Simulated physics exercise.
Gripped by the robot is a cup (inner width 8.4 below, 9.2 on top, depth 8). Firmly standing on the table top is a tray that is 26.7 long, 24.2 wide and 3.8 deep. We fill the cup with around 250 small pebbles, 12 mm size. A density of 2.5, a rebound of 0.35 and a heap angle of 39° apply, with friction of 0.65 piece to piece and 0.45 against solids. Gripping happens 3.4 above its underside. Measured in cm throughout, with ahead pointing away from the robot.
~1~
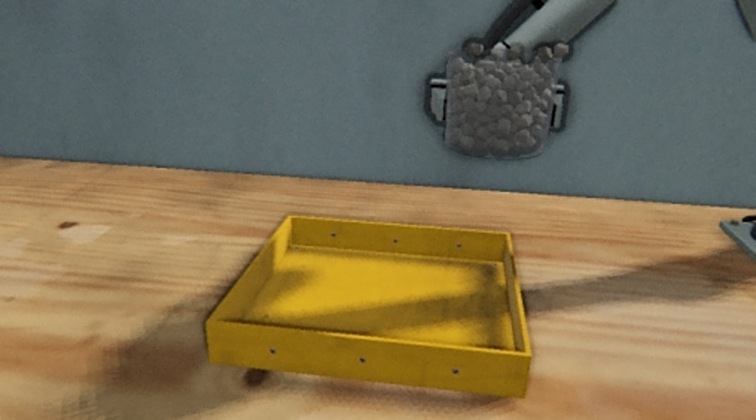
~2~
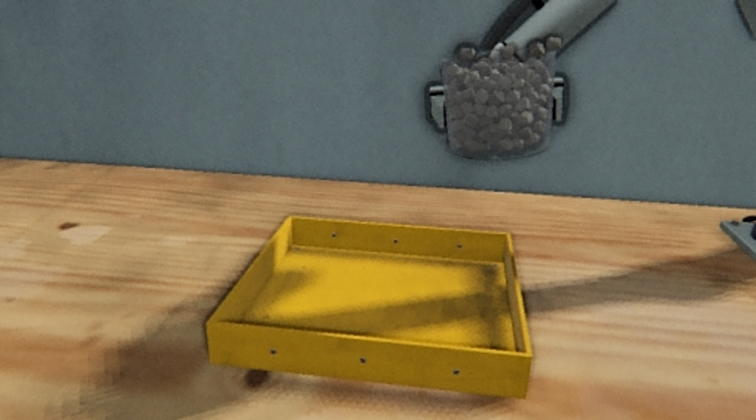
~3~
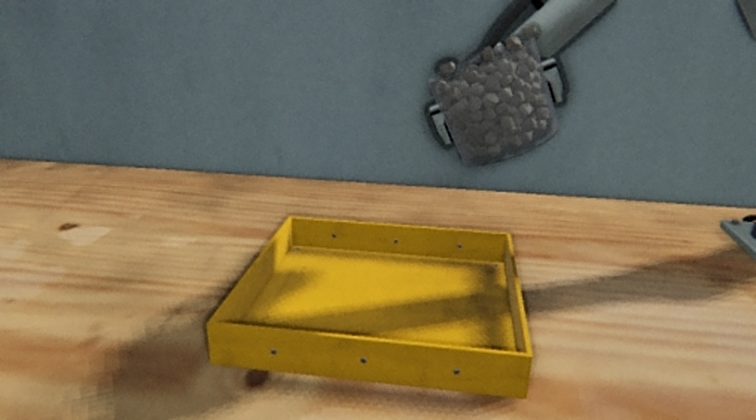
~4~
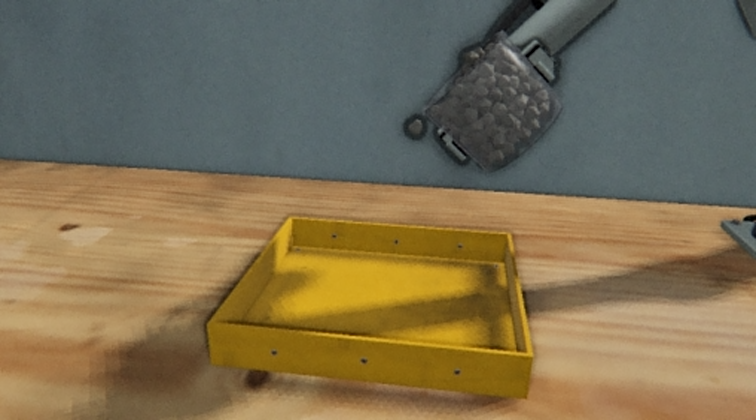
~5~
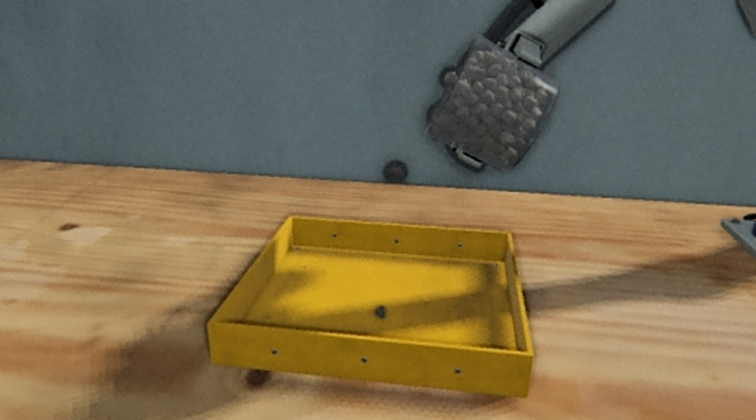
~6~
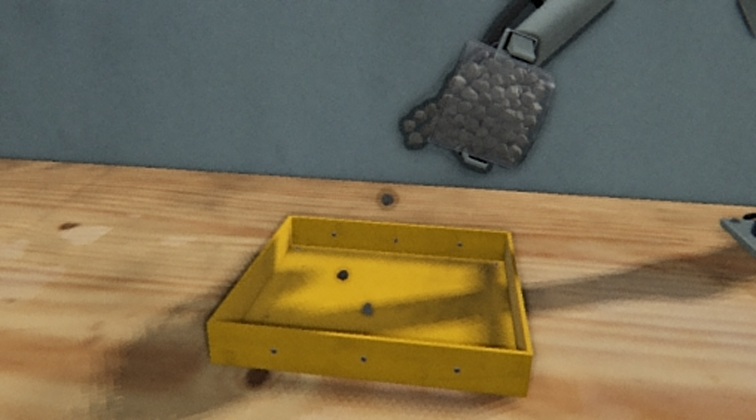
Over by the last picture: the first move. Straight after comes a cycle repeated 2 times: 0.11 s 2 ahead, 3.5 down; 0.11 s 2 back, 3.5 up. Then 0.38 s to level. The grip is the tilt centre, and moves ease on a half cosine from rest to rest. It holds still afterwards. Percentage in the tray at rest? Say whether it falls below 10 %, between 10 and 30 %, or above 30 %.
It falls between 10 and 30 %.
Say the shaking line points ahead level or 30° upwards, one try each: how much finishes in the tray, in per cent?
Roughly 60 per cent, then 75 per cent.
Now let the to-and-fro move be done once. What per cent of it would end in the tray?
In that case, some 15 per cent.
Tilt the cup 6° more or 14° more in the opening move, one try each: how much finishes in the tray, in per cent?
About 30 and 35 %.
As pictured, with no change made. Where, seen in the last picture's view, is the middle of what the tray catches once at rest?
Around pixel (340, 293).
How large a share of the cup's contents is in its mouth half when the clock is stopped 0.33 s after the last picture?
Some 50 percent is in that half.
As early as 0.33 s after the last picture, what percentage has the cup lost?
10 %.
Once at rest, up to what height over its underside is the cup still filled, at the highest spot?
About 8.0 cm.
Then, 0.33 s later, tilted 72° forward, highest piece 21 above the table; 221 in the cup, 20 in the tray, 5 in flight or on a rim.
Then, 0.66 s later, tilted 28° forward, highest piece 24 above the table; 200 in the cup, 44 in the tray, 2 in flight or on a rim.
Then, 1.02 s later, level, highest piece 26 above the table; 200 in the cup, 46 in the tray.
Then, 2.07 s later, level, highest piece 26 above the table; 200 in the cup, 46 in the tray.
At rest, 200 in the cup, 46 in the tray. That is 19 % in the tray.
